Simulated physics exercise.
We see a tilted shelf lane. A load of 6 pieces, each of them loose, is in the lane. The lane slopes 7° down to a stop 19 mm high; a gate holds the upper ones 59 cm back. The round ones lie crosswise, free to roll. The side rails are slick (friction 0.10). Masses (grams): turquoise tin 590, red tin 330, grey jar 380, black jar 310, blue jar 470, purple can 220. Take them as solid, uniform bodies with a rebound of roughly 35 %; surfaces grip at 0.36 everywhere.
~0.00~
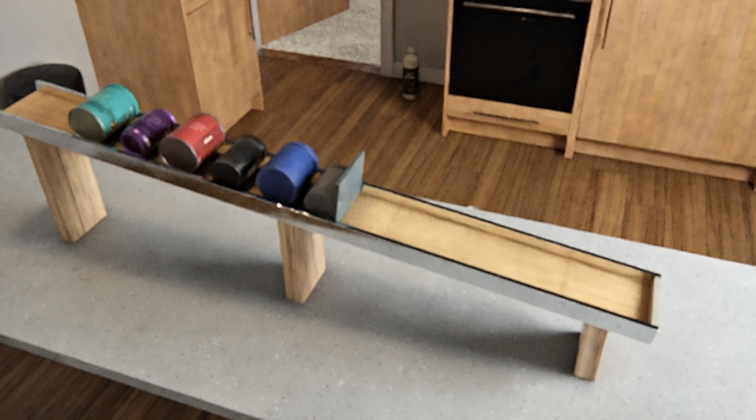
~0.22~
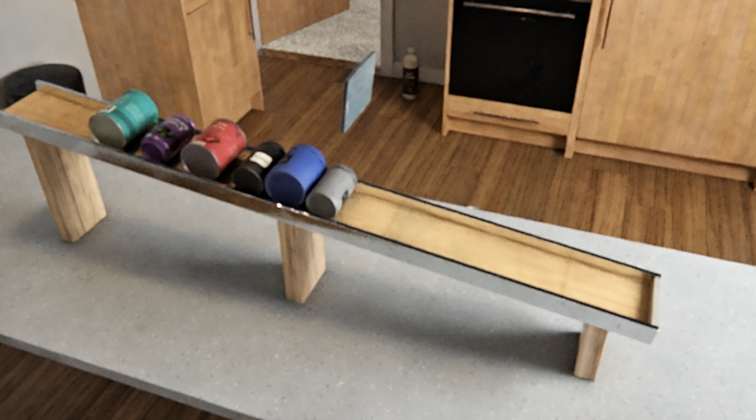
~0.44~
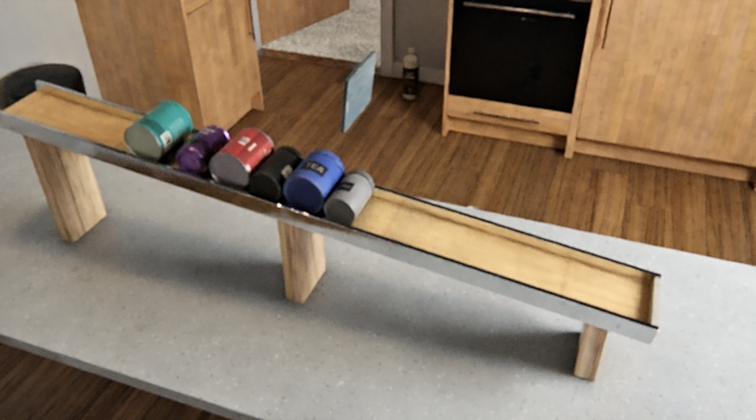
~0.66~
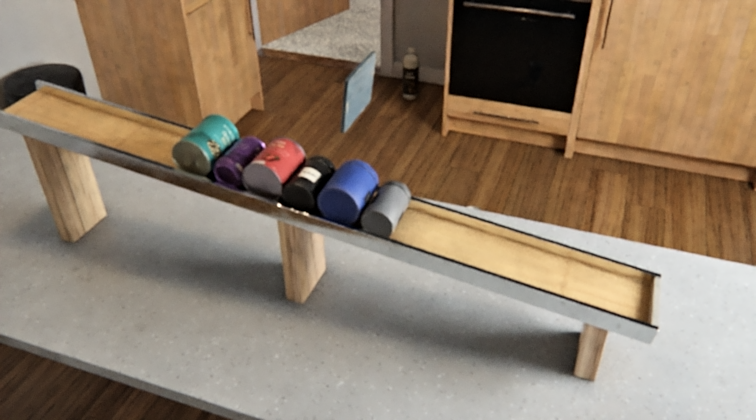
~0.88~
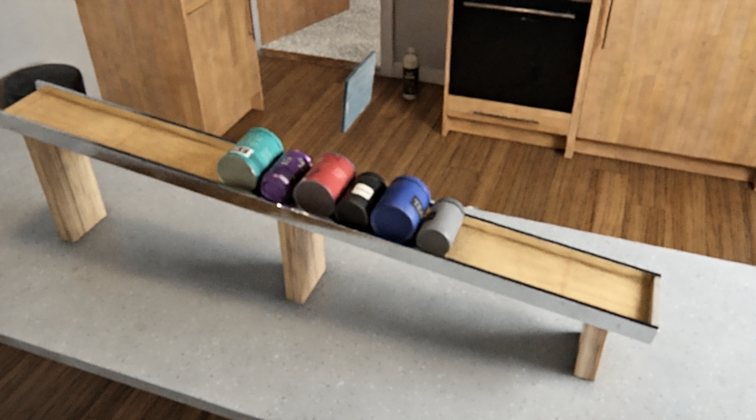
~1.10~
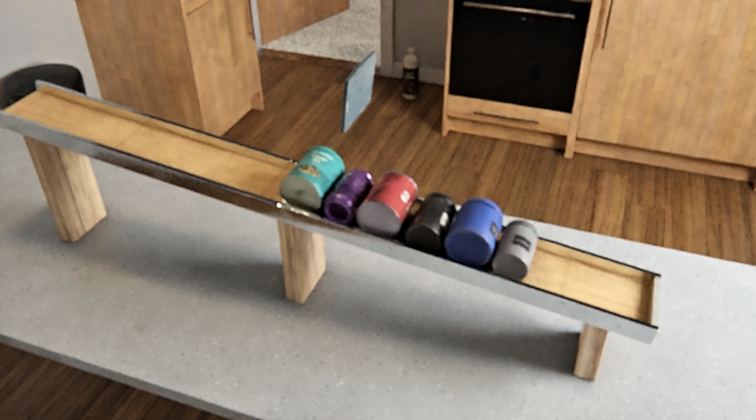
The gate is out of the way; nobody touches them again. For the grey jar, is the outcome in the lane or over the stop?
The grey jar goes over the stop.
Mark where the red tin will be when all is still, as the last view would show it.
Around (551, 257).
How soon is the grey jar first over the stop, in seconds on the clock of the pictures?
At about 1.5 s.
After 1.30 s, leader 6 cm from the stop; grey jar near (603, 278).
After 1.50 s, grey jar near (662, 288).
In the end (2.7 s), over the stop, grey jar; the other 5 in the lane.
